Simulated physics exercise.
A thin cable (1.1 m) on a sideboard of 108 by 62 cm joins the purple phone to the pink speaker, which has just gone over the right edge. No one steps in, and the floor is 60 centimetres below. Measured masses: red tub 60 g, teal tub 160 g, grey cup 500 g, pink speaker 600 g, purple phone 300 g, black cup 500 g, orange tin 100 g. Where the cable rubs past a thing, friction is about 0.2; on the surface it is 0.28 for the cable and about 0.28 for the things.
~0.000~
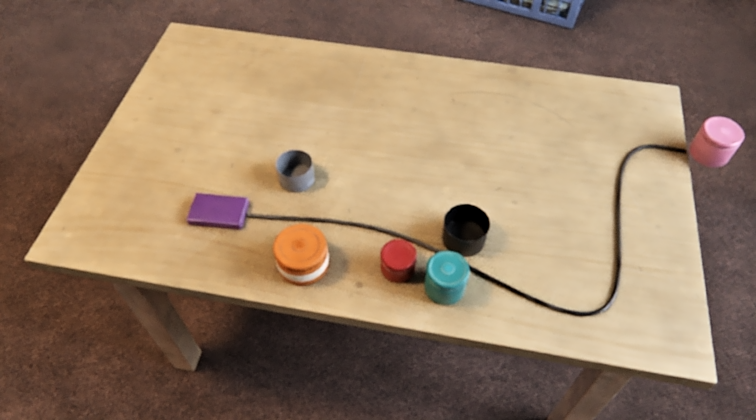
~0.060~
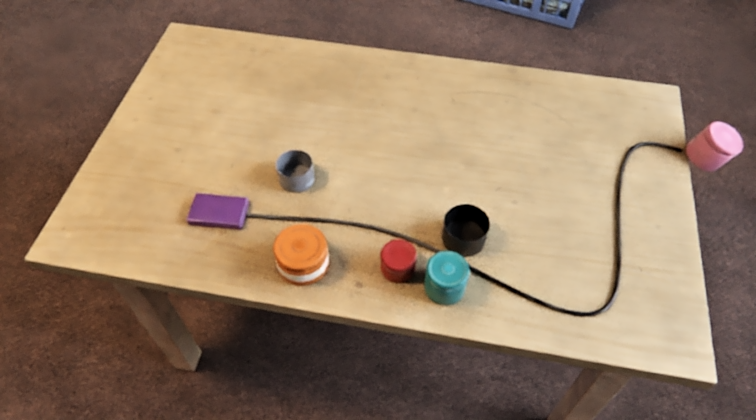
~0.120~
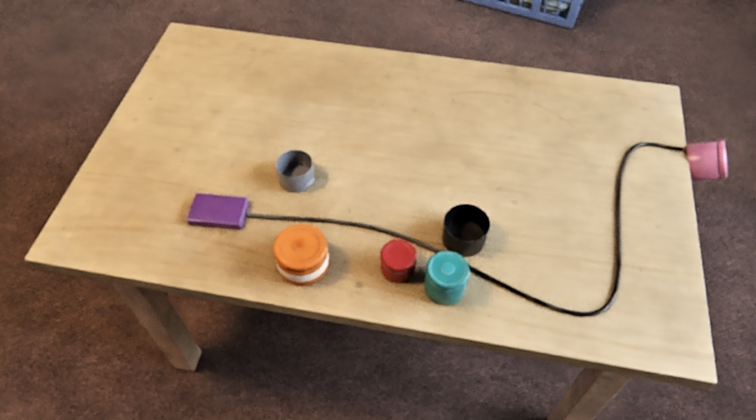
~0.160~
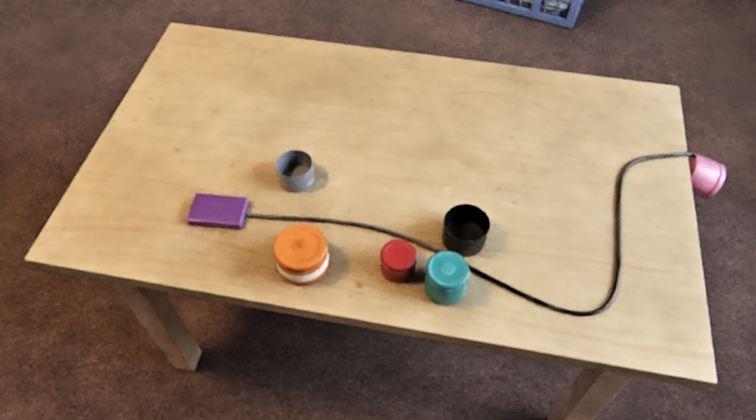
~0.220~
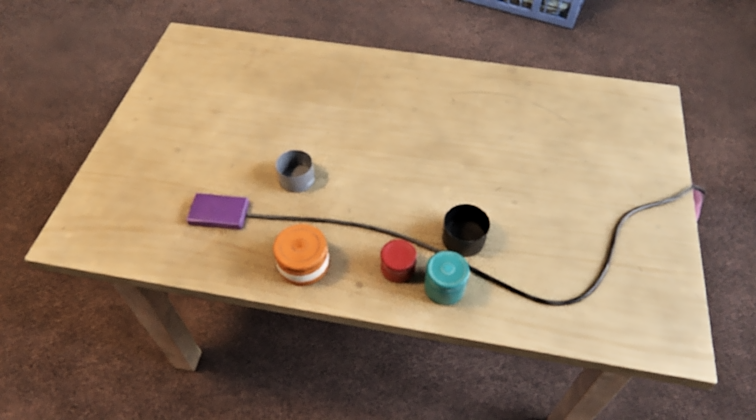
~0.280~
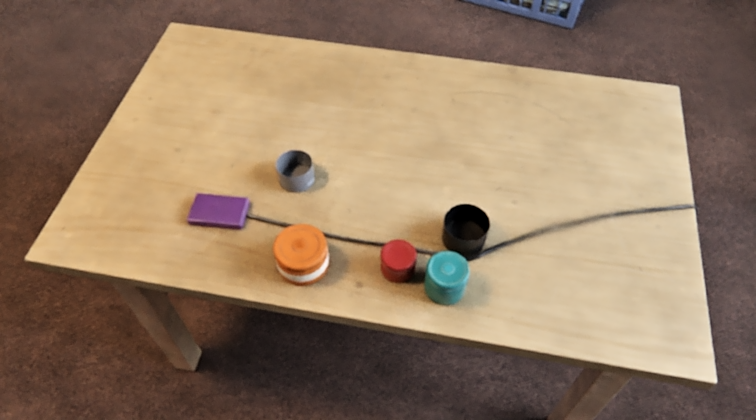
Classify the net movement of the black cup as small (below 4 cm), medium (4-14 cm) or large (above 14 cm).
Medium.
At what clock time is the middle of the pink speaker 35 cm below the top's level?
That comes at 0.34 seconds.
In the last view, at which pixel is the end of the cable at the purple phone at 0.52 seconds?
It sits close to (449, 235) in the last view.
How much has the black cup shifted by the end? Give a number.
The black cup ends up 8 cm from where it started.
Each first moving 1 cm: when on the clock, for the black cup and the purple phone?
Black cup 0.34 s; purple phone 0.32 s, roughly.
By 0.5 s, the cable's tail end at (449, 235); black cup 5 cm off its start, purple phone 34 cm off its start, pink speaker over the edge.
By 0.7 s, the cable's tail end at (523, 255); black cup 8 cm off its start, purple phone 47 cm off its start, pink speaker over the edge.
By 1.0 s, the cable's tail end at (530, 256); black cup 8 cm off its start at (493, 188), purple phone 48 cm off its start at (502, 256), pink speaker over the edge.
By 1.2 s, the cable's tail end at (530, 256); black cup 8 cm off its start, purple phone 48 cm off its start, pink speaker over the edge.
By 2.4 s, the cable's tail end at (530, 256); black cup 9 cm off its start at (493, 188), purple phone 48 cm off its start at (502, 256), pink speaker over the edge, orange tin 10 cm off its start at (337, 291).
